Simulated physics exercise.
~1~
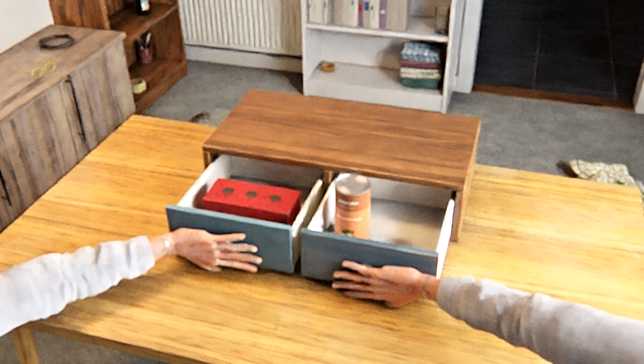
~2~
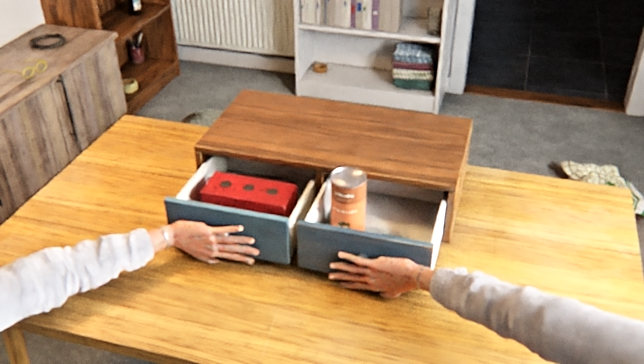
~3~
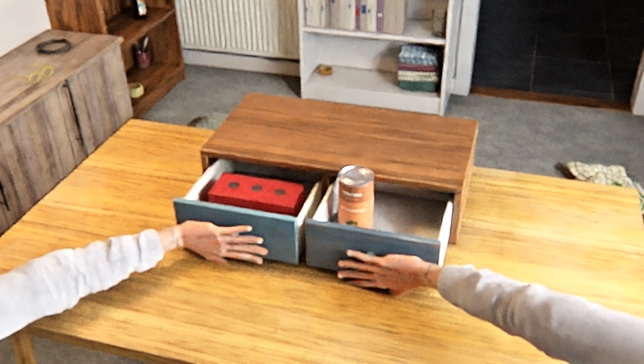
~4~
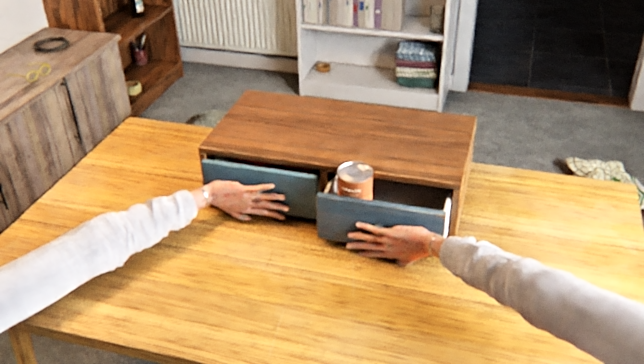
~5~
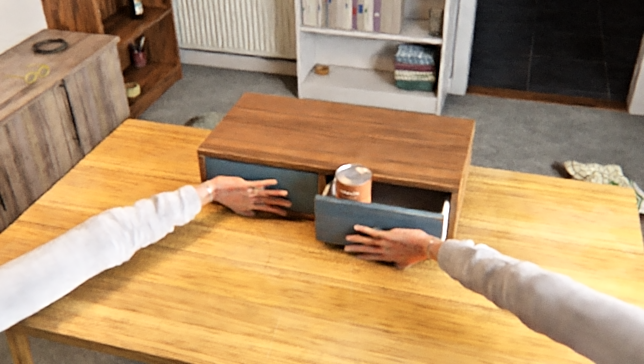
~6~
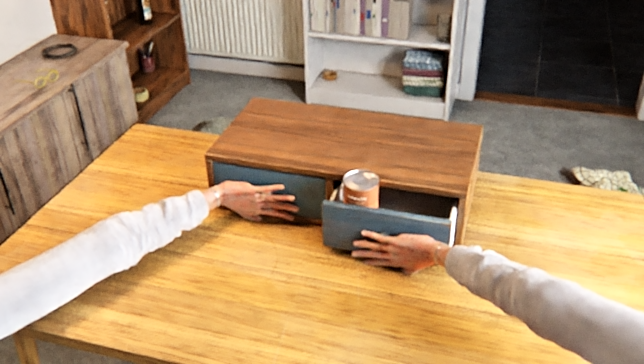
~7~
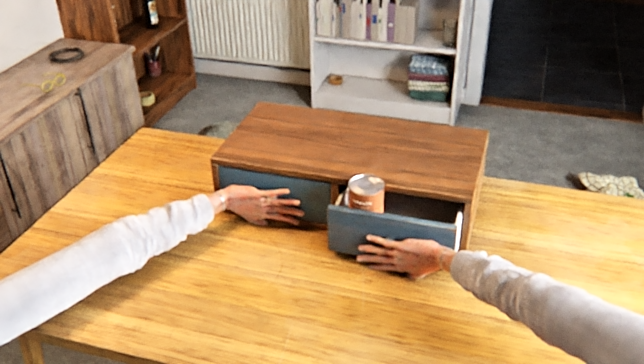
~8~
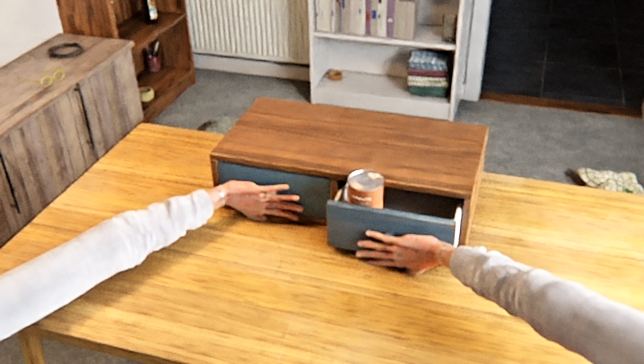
Two drawers slide inward under pushing hands; the left shuts, the right stays ajar.
